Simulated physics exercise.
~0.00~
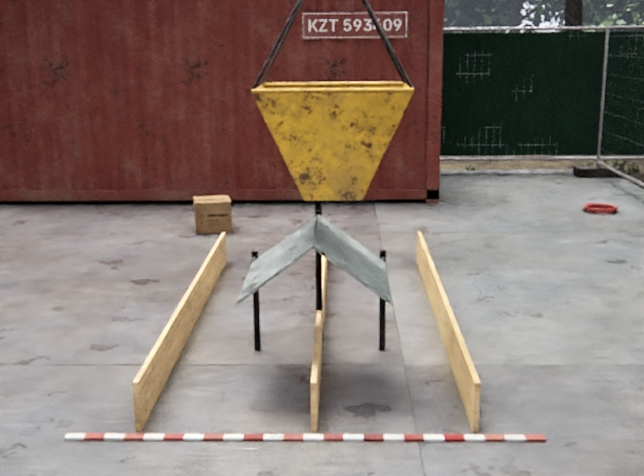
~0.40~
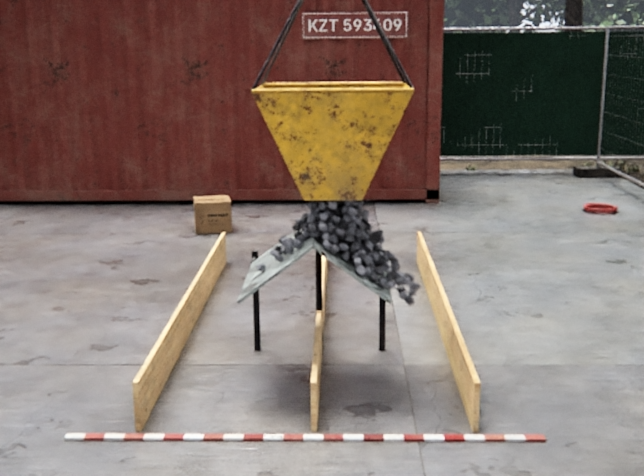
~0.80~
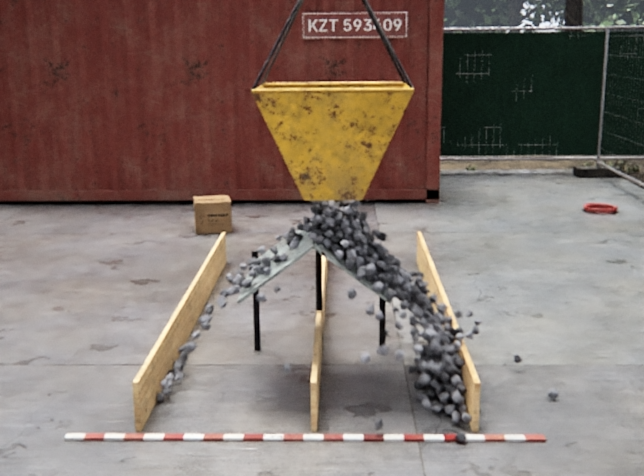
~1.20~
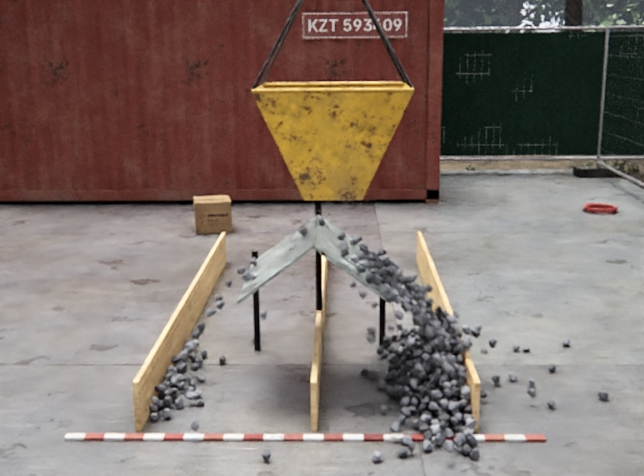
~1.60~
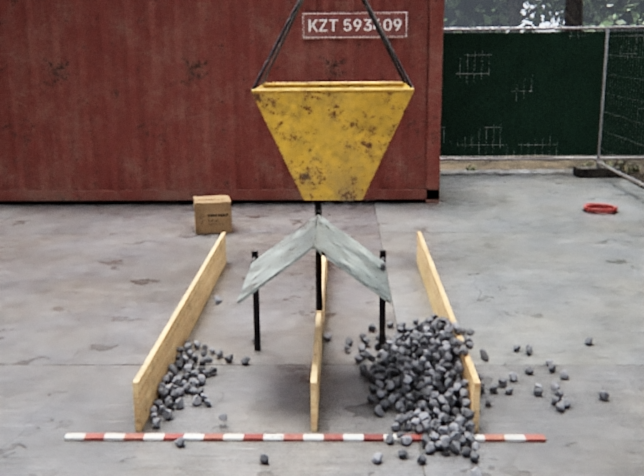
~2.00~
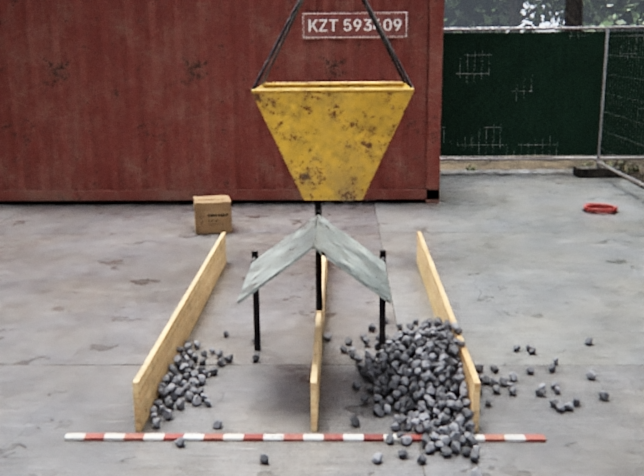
On a grey concrete yard seen from the front and slightly above, a yellow skip hangs by slings before a rusty red container, with a green fence behind at right. Beneath it stands a peaked grey steel sheet on black legs, above bays marked by three wooden planks and a red and white strip. Dark grey stones pour from the skip's bottom onto the peak. Most slide down the right slope, while a thinner stream runs left. The skip empties and the steel clears. A large heap rests in the right bay, a small one in the left, with strays scattered farther right.
